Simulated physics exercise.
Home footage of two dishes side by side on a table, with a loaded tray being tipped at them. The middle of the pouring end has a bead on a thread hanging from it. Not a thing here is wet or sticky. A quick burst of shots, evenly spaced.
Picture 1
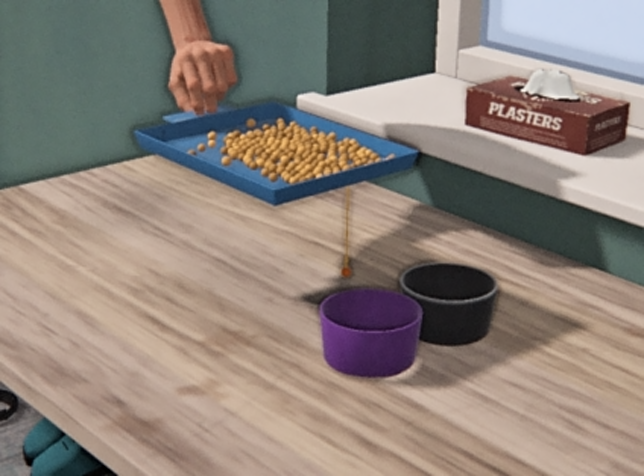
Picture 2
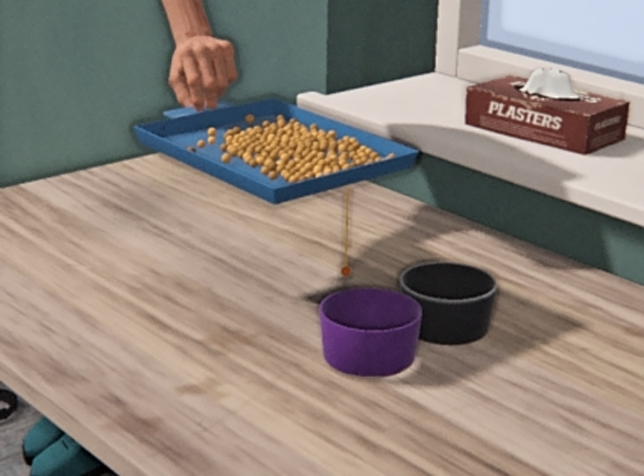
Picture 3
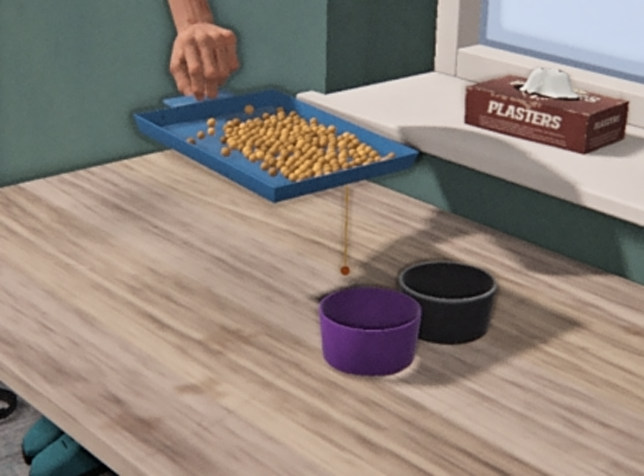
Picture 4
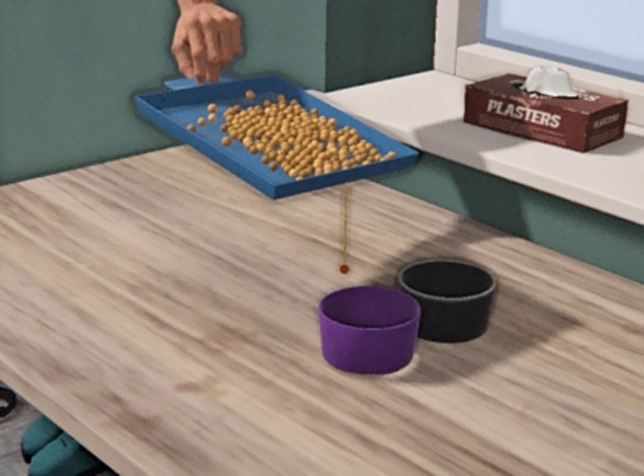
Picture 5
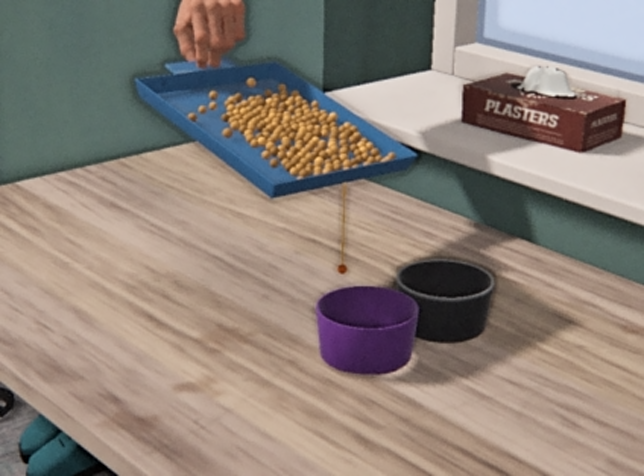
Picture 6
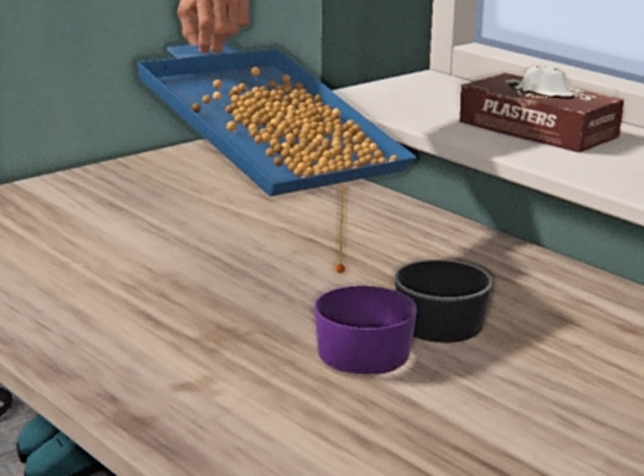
At a wooden table by a windowsill, a hand holds a blue tray of round tan beads above a purple dish and a black dish, a small bead hanging on a thread from its edge. The hand gradually lifts the tray's back end, steepening its slant, and the load shifts slightly.
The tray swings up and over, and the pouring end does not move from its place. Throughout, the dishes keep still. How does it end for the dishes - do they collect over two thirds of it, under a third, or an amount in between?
They collect over two thirds of it.
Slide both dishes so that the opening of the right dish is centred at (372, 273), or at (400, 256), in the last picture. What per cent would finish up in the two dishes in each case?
Trial 1 30%, trial 2 30%.
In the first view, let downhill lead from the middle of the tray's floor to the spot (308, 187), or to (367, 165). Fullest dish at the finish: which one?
For the first aim the left side, for the second the right side.
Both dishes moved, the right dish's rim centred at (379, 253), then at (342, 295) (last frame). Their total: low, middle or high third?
Under a third; less than a third.
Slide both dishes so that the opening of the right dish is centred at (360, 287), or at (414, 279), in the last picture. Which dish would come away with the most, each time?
Try one: The dish on the right-hand side; try two: The dish on the right-hand side.
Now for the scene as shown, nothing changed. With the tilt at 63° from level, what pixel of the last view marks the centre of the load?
The middle of the pieces lands at roughly (364, 157).
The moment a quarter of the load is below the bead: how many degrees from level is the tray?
Near 80 degrees.
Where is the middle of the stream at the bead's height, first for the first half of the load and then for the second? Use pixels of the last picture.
About (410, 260) to begin with, then about (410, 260).
Soon, tray tipped steeply; most on the tray; a stray few in the right dish; a stray few outside both; a small part in the air.
A while on, tray tipped past a quarter turn; a stray few on the tray; about a quarter in the left dish; about half in the right dish; a small part outside both; a small part in the air.
Towards the end, tray tipped past a quarter turn; about a quarter in the left dish; about two thirds in the right dish; a small part outside both.
Finally, tray tipped past a quarter turn; about a quarter in the left dish; about two thirds in the right dish; a small part outside both.
